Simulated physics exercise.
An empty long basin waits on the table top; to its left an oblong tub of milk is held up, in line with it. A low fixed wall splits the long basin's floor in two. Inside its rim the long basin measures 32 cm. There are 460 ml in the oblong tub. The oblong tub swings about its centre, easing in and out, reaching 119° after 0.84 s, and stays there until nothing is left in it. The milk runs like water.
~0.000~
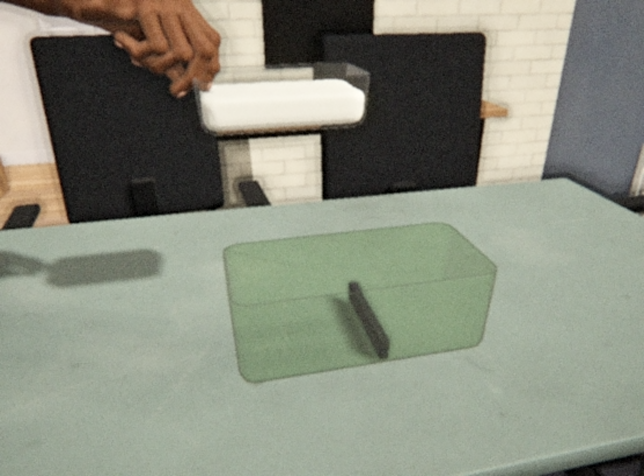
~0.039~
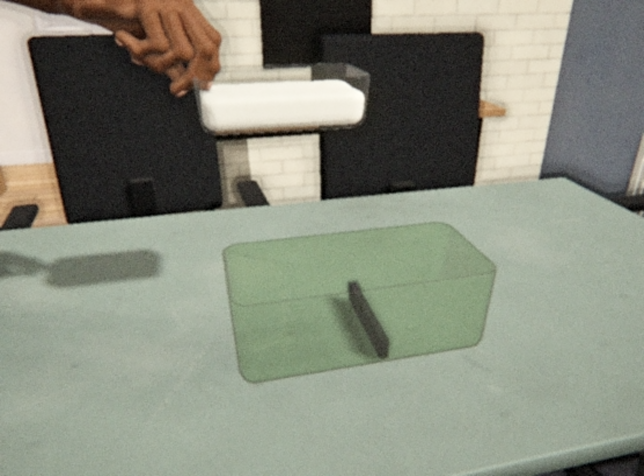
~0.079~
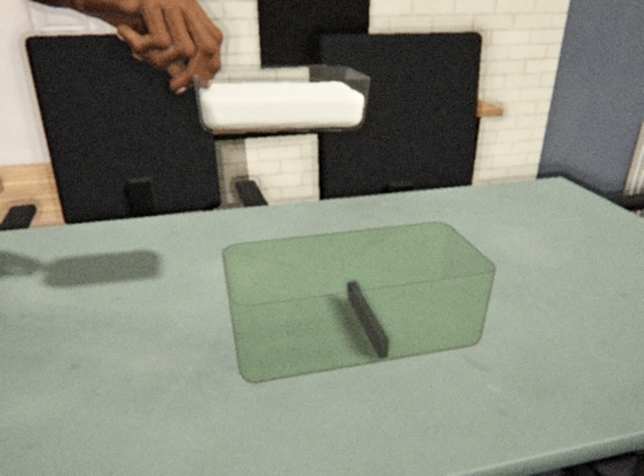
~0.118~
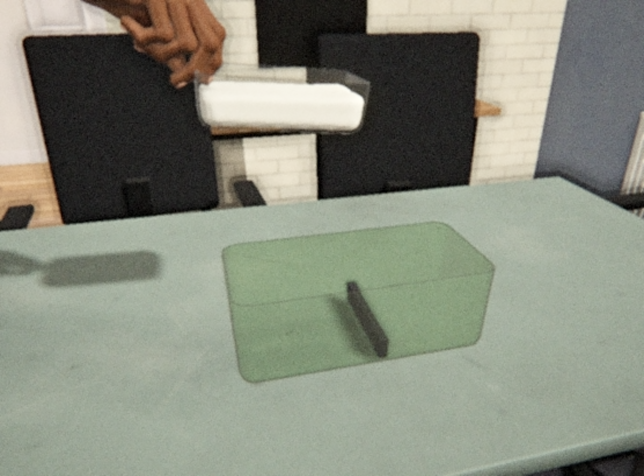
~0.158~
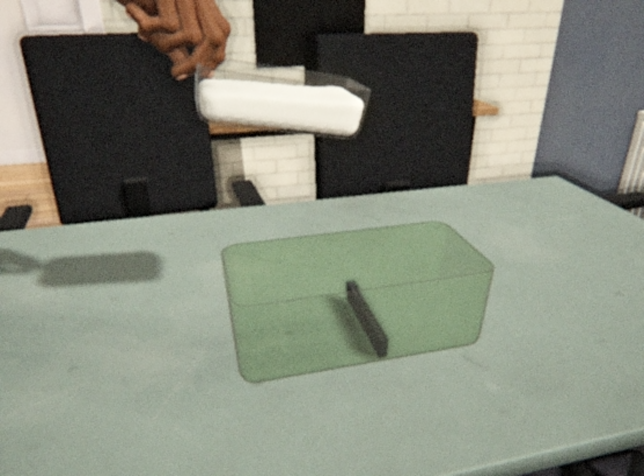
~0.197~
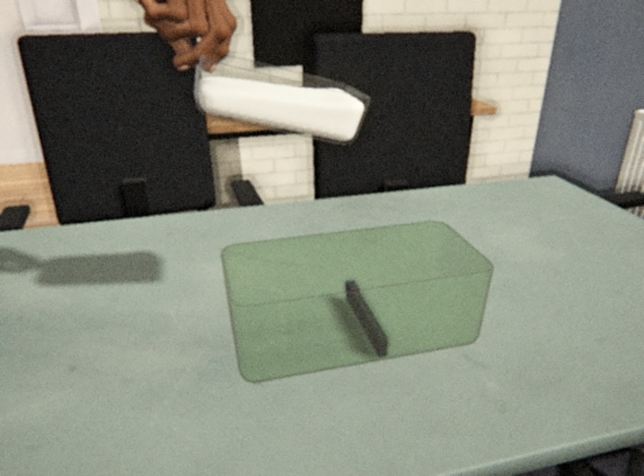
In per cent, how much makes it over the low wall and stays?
The far part has some 71 per cent.
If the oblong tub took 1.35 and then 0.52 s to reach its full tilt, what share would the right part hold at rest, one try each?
In turn about 70 and 55 per cent.
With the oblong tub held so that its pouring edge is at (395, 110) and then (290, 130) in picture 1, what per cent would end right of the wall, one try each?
First 75, then 15 per cent.
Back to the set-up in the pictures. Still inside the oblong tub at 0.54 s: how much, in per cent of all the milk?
About 8 per cent.
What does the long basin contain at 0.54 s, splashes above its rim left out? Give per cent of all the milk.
Near 20 in a hundred.
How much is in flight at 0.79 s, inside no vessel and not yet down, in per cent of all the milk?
Near 6 in a hundred.
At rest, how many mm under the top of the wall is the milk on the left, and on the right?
Left about 24 mm, right about 12 mm.
After 0.54 s the tilt is 85° and 8 per cent is still to pour, 0 is left of the wall and 19 right of it.
After 0.79 s the tilt is 118° and 0 per cent is still to pour, 20 is left of the wall and 71 right of it.
After 1.05 s the tilt is 119° and 0 per cent is still to pour, 24 is left of the wall and 71 right of it.
After 1.34 s the tilt is 119° and 0 per cent is still to pour, 24 is left of the wall and 71 right of it.
In the end 24 per cent lies left of the wall, 71 right of it and 5 outside.
